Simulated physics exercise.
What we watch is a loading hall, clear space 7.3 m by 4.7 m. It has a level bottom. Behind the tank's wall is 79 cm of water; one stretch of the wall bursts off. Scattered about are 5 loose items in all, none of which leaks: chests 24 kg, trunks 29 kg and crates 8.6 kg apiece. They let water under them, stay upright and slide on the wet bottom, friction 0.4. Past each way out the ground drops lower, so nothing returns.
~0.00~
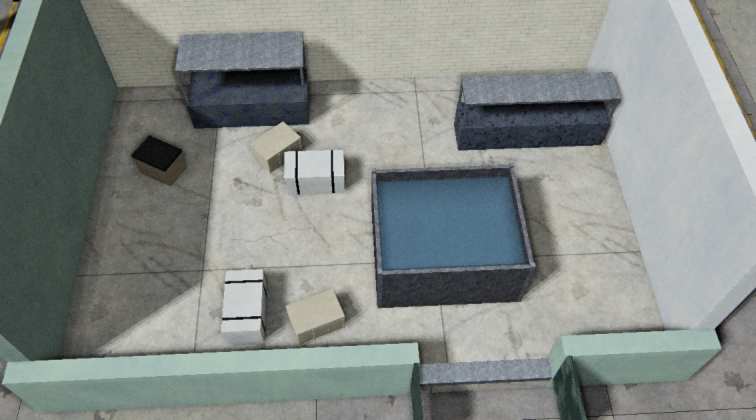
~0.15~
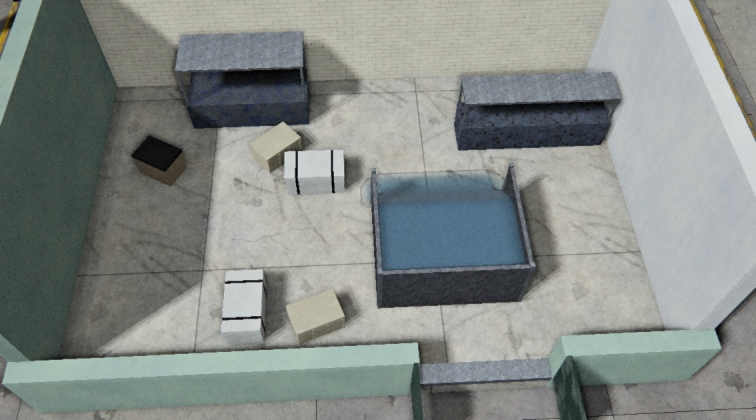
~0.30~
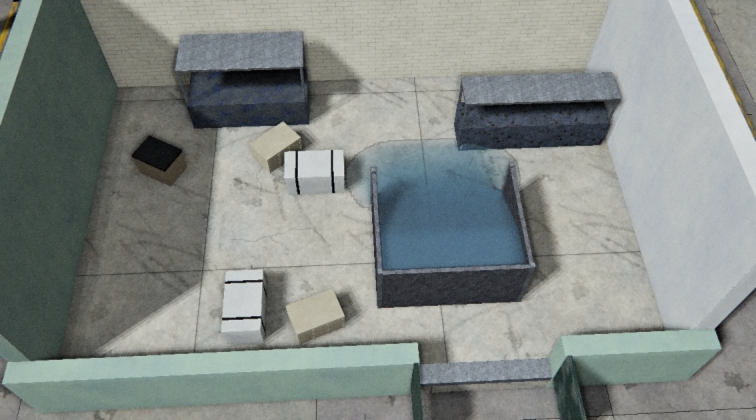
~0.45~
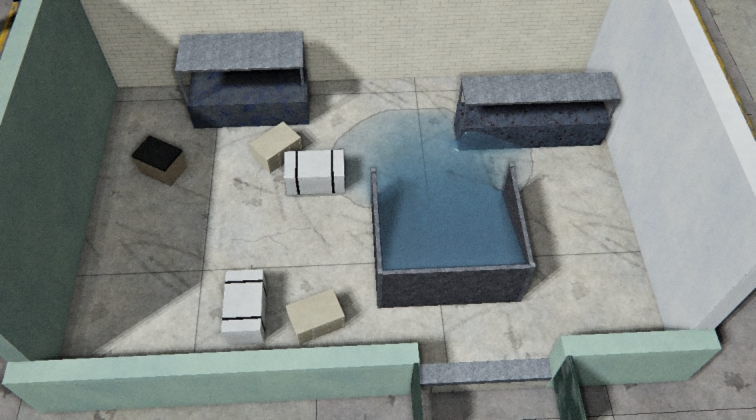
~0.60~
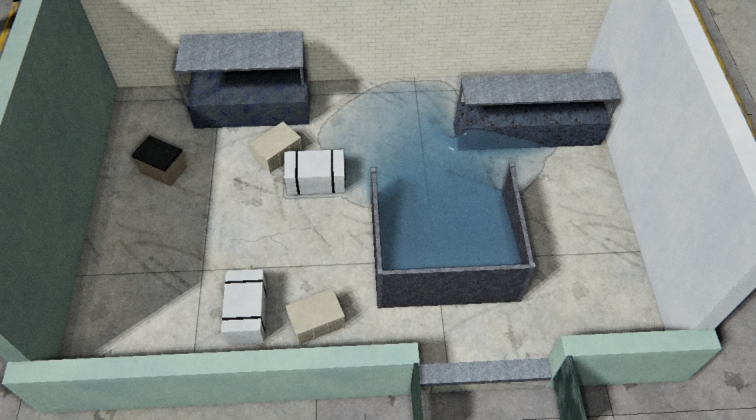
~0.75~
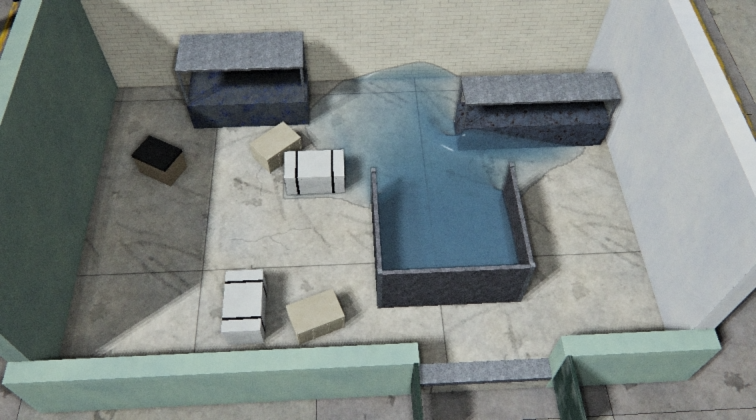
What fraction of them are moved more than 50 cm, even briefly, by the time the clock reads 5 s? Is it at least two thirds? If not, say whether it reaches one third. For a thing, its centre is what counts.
The fraction is a third to two thirds.
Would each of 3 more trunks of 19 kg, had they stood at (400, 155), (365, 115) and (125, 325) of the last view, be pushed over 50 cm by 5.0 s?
Each in order: Surpassed / surpassed / not reached.
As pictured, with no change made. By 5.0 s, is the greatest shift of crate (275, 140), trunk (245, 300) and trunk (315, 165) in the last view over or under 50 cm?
Beyond the mark, within the mark, beyond the mark.
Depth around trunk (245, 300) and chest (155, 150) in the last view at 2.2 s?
Depths: Near 0 cm, then near 0 cm.
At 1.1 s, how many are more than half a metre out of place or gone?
Count: 0.
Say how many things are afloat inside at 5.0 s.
Total: 1.
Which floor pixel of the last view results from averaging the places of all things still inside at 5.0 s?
Somewhere near (243, 252).
After 1.1 s 0 of 5 are over 50 cm from their spots; 0 afloat.
After 2.2 s 0 of 5 are over 50 cm from their spots; 0 afloat.
After 3.5 s 2 of 5 are over 50 cm from their spots; 0 afloat.
After 5.0 s 2 of 5 are over 50 cm from their spots, and 2 have been at some point; 1 afloat.
